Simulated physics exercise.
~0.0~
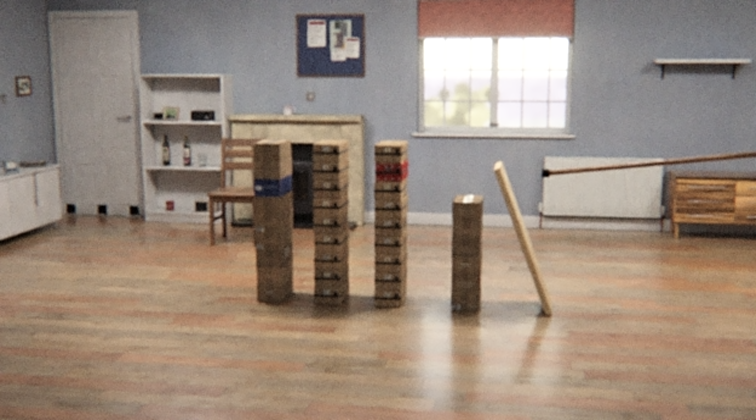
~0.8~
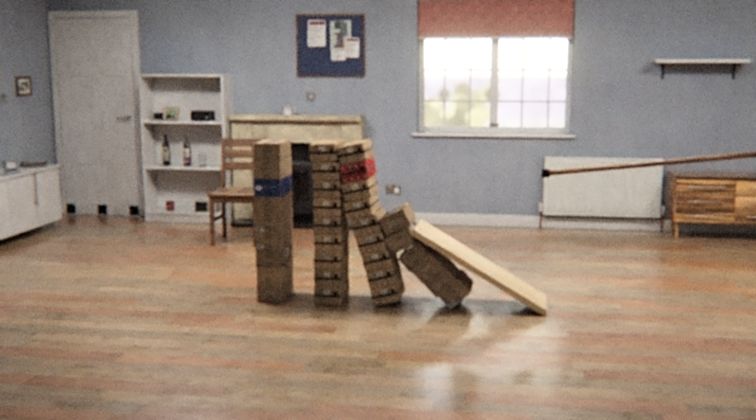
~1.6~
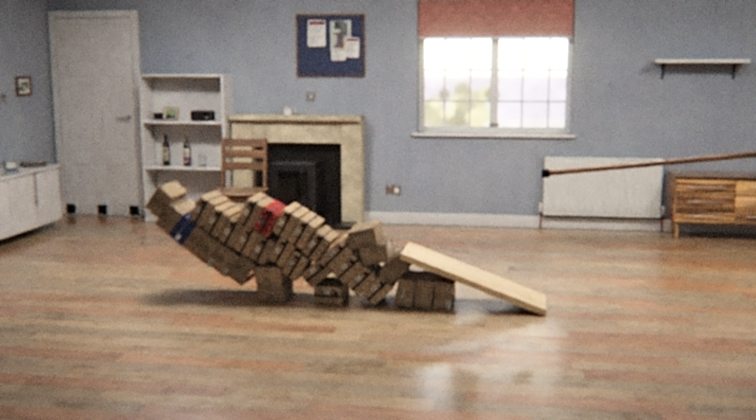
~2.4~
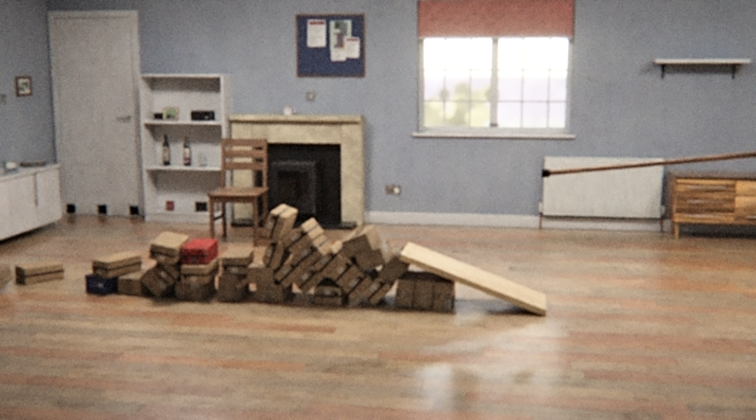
In a blue-walled room, a leaning board tips left into a row of stacked boxes, toppling them one after another into a heap.
